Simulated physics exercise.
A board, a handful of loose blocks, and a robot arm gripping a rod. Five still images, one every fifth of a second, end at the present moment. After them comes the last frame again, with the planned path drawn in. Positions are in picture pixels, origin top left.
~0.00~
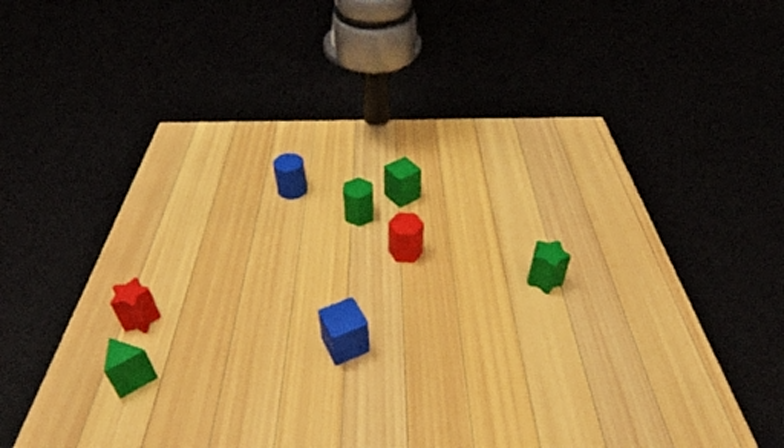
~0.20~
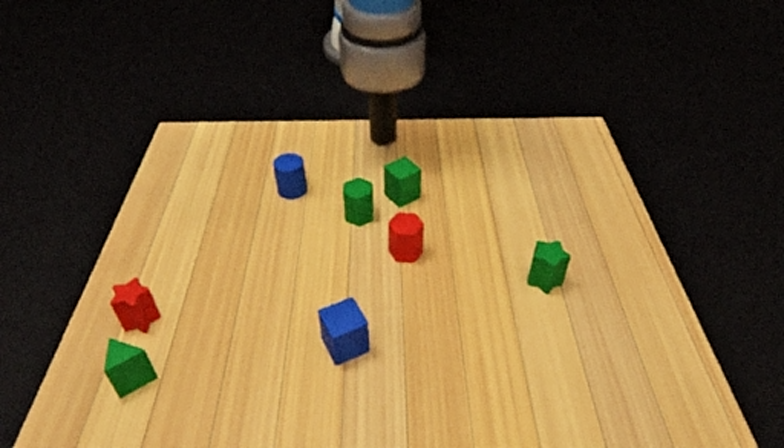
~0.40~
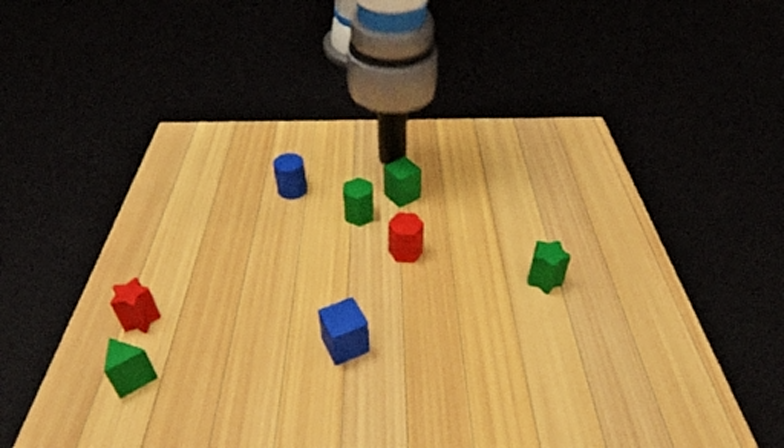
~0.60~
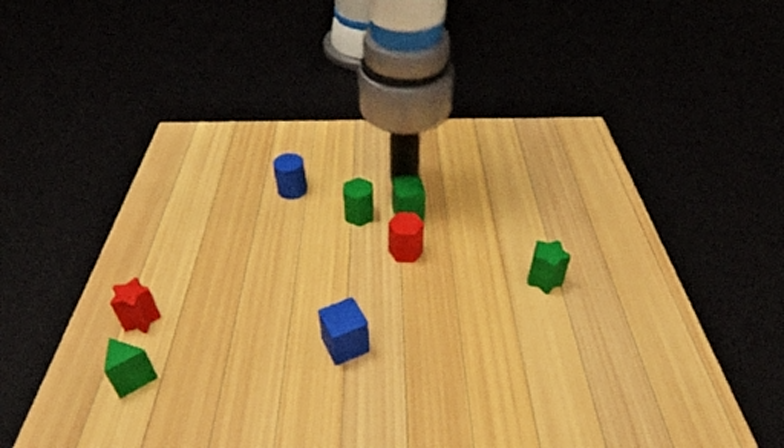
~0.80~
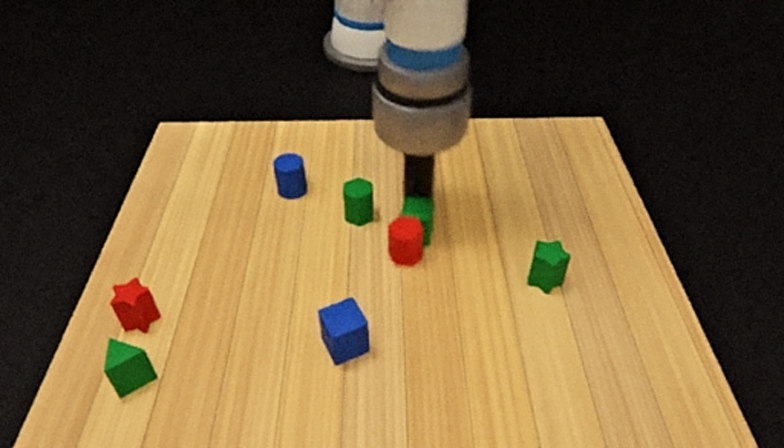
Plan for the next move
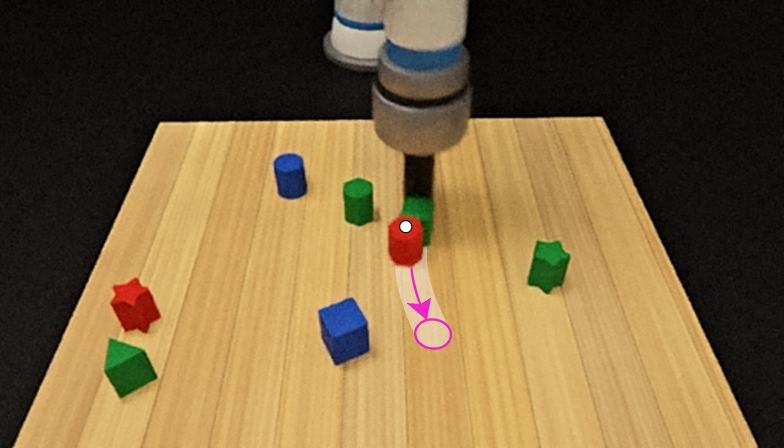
A robot arm holding a dark rod reaches in from the far edge of a pale wooden table, seen from above at a steady angle against black. Green, red and blue blocks lie scattered across it, with stars at left and right. The rod moves nearer and slightly right, pushing the green cube beside the red hexagonal block, while the others stay still.
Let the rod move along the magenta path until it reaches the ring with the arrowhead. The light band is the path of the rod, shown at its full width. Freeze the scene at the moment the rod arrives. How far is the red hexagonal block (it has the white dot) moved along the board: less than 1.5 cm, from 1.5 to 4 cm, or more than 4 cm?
It falls in the over 4 cm band.
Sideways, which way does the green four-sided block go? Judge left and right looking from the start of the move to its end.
To the path's right.
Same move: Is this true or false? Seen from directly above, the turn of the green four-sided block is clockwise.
Verdict: True.
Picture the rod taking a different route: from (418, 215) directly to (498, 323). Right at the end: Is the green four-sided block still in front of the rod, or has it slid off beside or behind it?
At the end of the path, the rod has already lost the green four-sided block, which lies beside or behind it.
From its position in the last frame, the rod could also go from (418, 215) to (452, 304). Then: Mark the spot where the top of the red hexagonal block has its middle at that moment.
It should be at about (385, 274).
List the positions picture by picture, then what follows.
In the first frame, rod tip (377, 119); block tops, blue four-sided block (343, 316); green hexagonal block (358, 187); red hexagonal block (406, 223); green four-sided block (403, 167).
In the second frame, rod (384, 139); blocks unchanged.
In the third frame, rod (392, 158); blocks unchanged.
In the fourth frame, rod (404, 178); green four-sided block (409, 185).
In the fifth frame, rod (418, 198); blue four-sided block (343, 316); green hexagonal block (358, 187); red hexagonal block (406, 227); green four-sided block (418, 207).
Path on the board, from (418, 215) via (412, 269), ending at (433, 334); the dot is on the red hexagonal block.
On the path given first. One third of the way, rod (412, 233); red hexagonal block (399, 268); green four-sided block (411, 245).
Two thirds of the way, rod (416, 273); red hexagonal block (387, 310), turned 15° clockwise; green four-sided block (410, 288), turned 15° clockwise.
At the end, rod (434, 316); blue four-sided block (341, 319), turned 15° clockwise; green hexagonal block in place; red hexagonal block (377, 343), turned 50° clockwise; green four-sided block (414, 334), turned 50° clockwise.
